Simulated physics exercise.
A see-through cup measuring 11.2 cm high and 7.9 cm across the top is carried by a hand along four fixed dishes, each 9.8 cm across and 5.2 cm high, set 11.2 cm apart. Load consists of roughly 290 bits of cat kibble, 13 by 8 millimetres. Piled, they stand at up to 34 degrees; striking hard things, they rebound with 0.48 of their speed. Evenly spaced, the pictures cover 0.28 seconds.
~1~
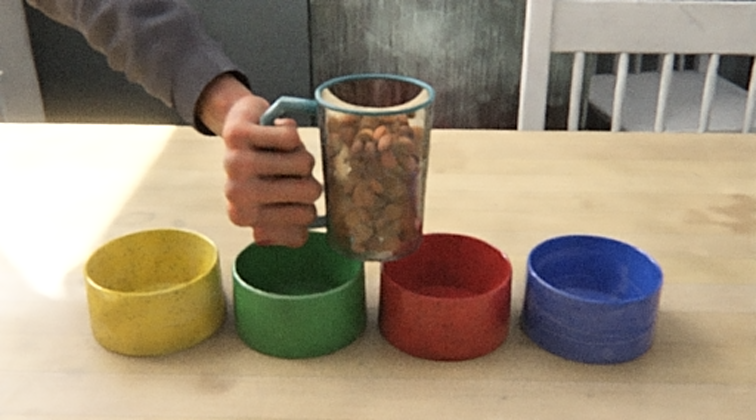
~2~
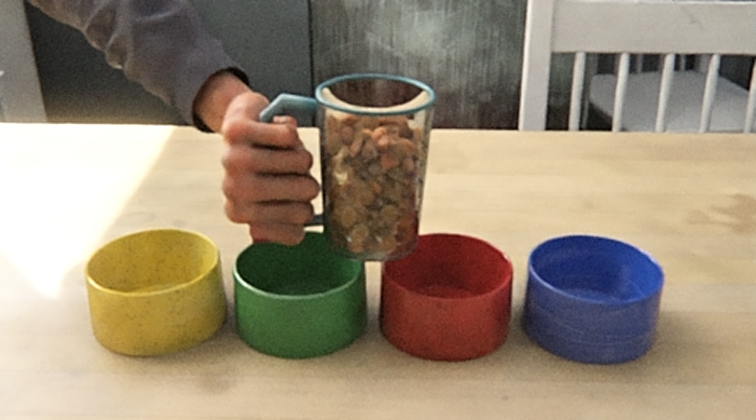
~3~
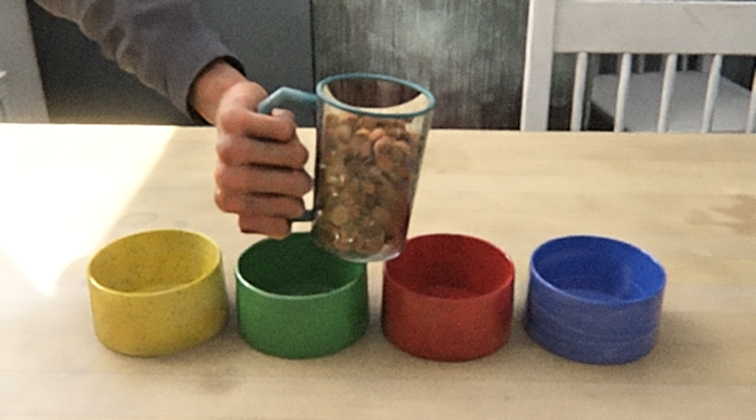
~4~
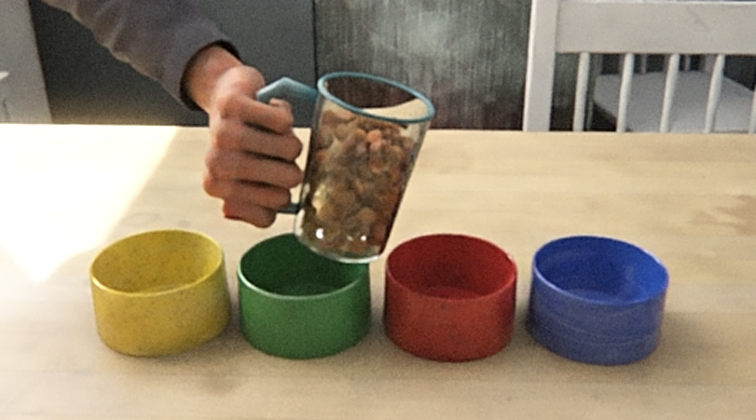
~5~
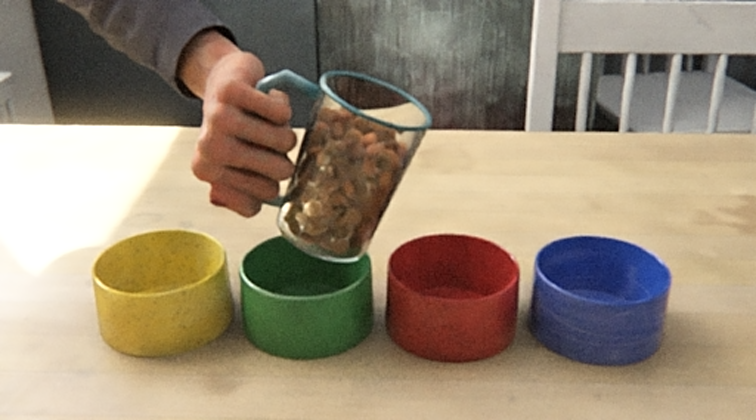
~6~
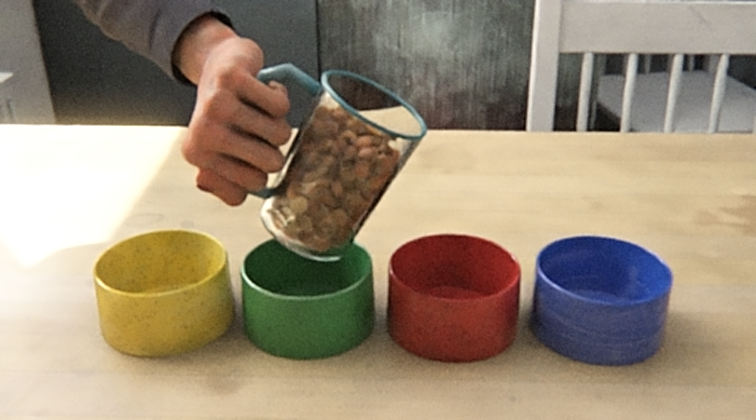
A hand holding a clear cup of small brown pieces, gradually tilting it rightward above four colourful dishes on a wooden table.
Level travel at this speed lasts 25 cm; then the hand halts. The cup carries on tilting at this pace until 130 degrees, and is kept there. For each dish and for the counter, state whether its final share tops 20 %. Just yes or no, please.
In short: Red no, blue no, green yes, yellow yes, counter yes.
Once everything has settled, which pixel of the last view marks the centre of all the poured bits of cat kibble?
Centre at rest: Approx. (250, 305) px.
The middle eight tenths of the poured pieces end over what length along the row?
About 12 cm.
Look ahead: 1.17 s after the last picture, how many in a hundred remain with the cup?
Somewhere near 0 per cent of the load.
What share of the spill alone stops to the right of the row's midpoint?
It's close to 0 in a hundred.
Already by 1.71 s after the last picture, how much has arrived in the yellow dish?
About 30 percent.
Then, 0.70 s after the last picture, tilt 119 degrees; cup holds 85 %, green 15 %.
Then, 1.17 s after the last picture, tilt 130 degrees; cup holds 0 %, green 40 %, yellow 30 %.
Then, 1.71 s after the last picture, tilt 130 degrees; cup holds 0 %, green 40 %, yellow 30 %.
In the end, red 0 %, blue 0 %, green 40 %, yellow 30 %, counter 30 %.
